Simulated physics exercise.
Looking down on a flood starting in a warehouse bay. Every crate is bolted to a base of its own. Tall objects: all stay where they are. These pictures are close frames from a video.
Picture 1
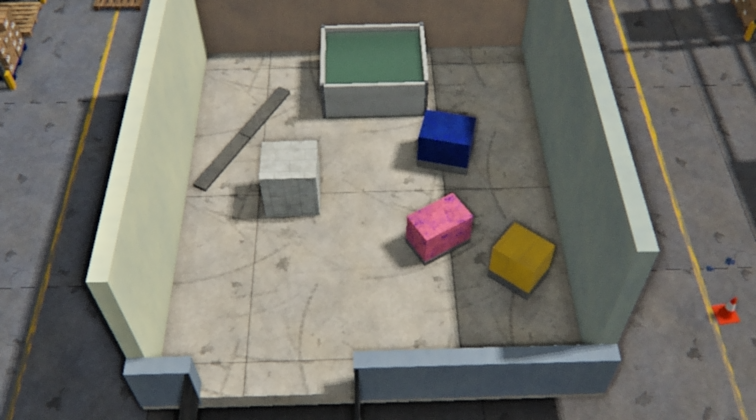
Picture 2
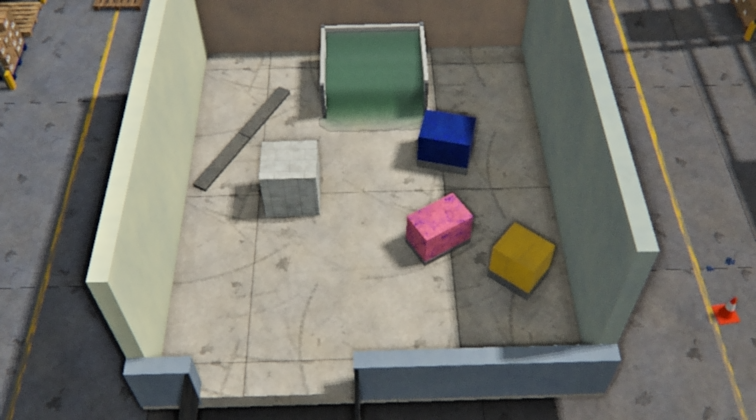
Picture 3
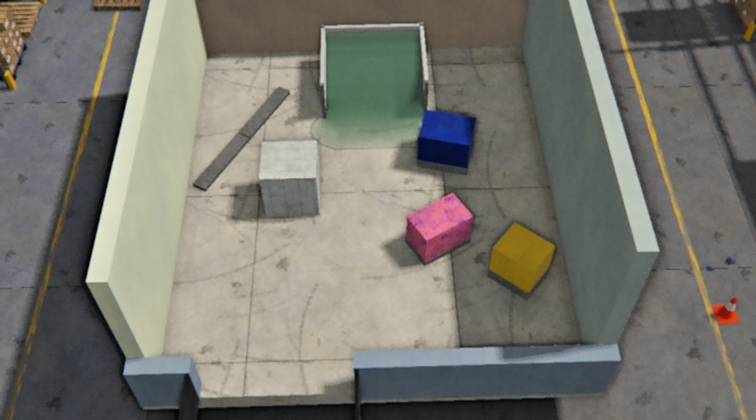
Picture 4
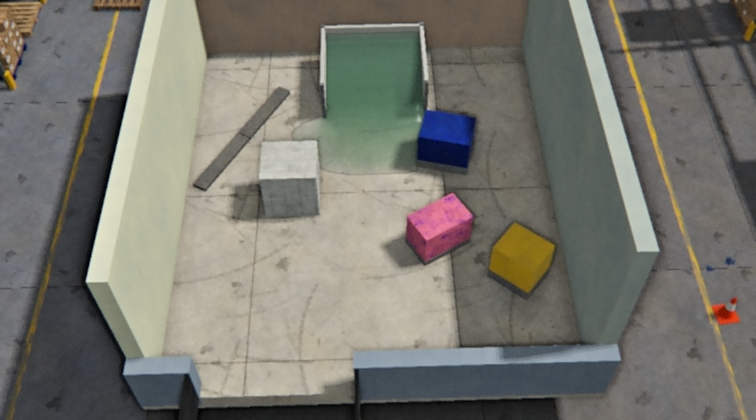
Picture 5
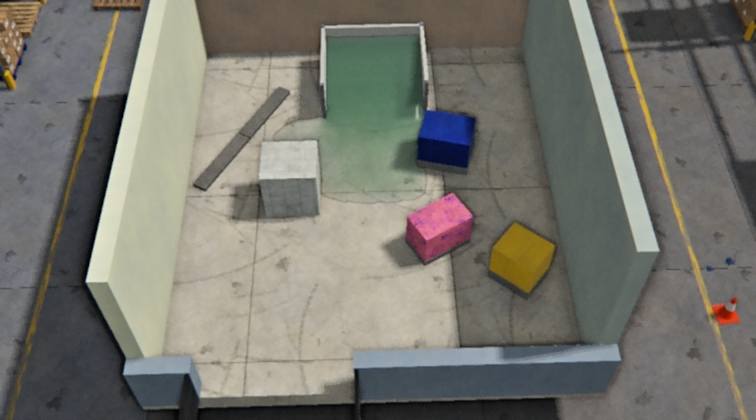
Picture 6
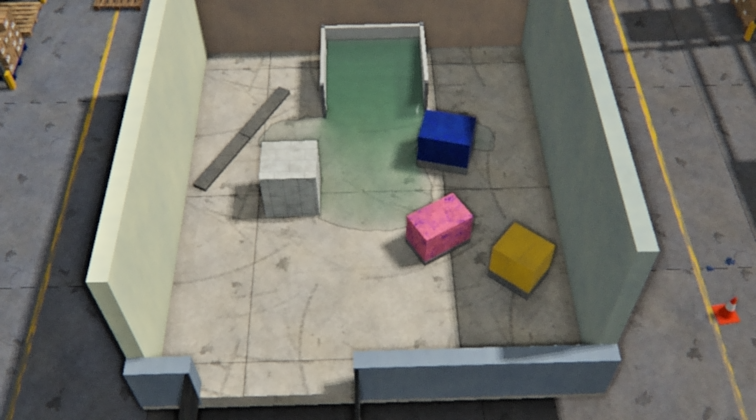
A walled warehouse bay with a pale concrete floor is seen from a fixed position high above. A white-rimmed tank of green water stands at the back, with a grey plank and pale grey block to the left and blue, pink and yellow blocks to the right. The tank's front opens and water pours out, spreading forward between the grey and blue blocks toward the pink one, while the blocks stay still.
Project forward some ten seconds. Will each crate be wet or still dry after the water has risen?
At the end, the pink crate is not missed by the water this time; the blue crate is not missed by the water this time; the yellow crate is missed by the water this time.
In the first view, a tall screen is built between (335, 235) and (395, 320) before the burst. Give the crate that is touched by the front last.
That is the crate marked yellow.
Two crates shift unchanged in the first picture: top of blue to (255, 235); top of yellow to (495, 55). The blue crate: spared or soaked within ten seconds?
As for the blue crate, it keeps clear.
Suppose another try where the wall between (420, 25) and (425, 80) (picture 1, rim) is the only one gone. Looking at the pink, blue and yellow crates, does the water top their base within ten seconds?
I'd expect the pink crate goes wet, the blue crate goes wet, and the yellow crate goes wet.
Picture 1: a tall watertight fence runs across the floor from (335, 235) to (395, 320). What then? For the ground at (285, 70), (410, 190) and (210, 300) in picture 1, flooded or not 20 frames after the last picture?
As listed: Dry, under water, wet.
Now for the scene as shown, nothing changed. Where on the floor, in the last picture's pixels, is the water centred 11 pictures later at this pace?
I'd mark it close to (367, 185).
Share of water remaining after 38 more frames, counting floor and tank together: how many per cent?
It comes to roughly 70 per cent.
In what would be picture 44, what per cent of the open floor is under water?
Close to 80 %.
A moment on, water covers 35 % of the floor; the pink crate water round its plinth, the blue crate water round its plinth, the yellow crate not reached.
Next, water covers 50 % of the floor; the pink crate water round its plinth, the blue crate water round its plinth, the yellow crate water round its plinth.
Then, water covers 70 % of the floor; the pink crate water round its plinth, the blue crate water round its plinth, the yellow crate water round its plinth.
Later, water covers 80 % of the floor; the pink crate water round its plinth, the blue crate water round its plinth, the yellow crate water round its plinth.
In the end, water covers 95 % of the floor; the pink crate was topped, the blue crate was topped, the yellow crate stayed above the water.
